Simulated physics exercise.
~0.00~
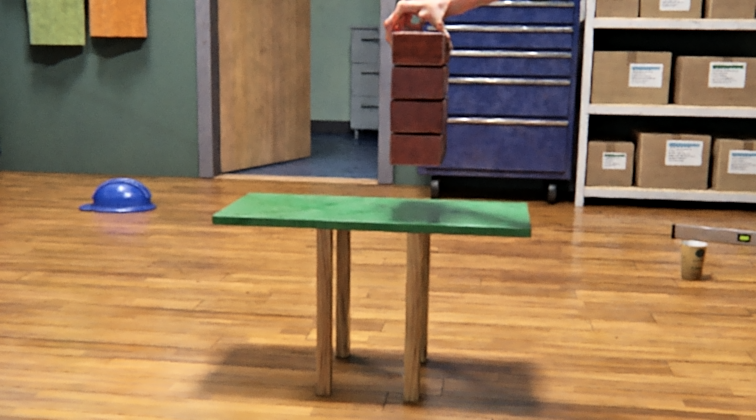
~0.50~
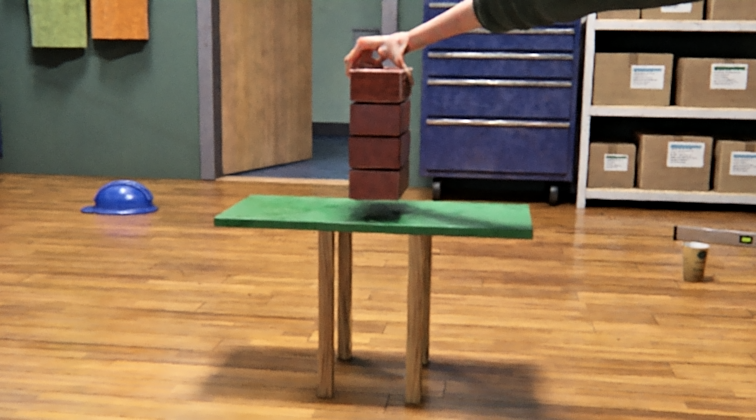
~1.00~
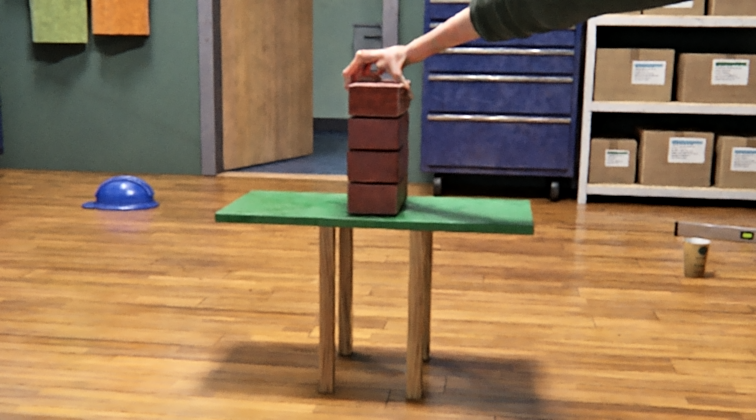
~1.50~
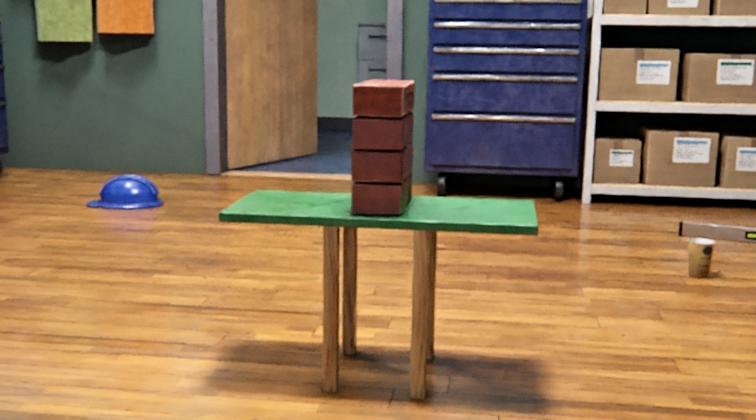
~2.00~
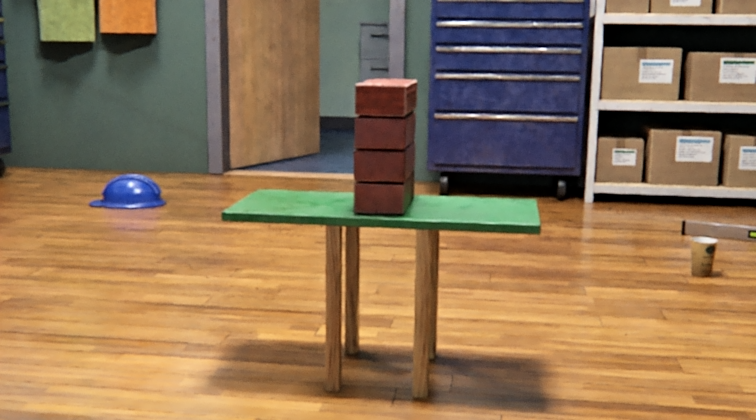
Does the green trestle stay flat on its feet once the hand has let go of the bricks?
Yes, the green trestle stays flat on its feet, with the bricks still stacked on top of it.
In a workshop with a wooden floor, a hand brought a stack of four dark red bricks left and down onto a narrow green trestle, then let go and drew away, leaving the bricks stacked and the trestle standing steady.
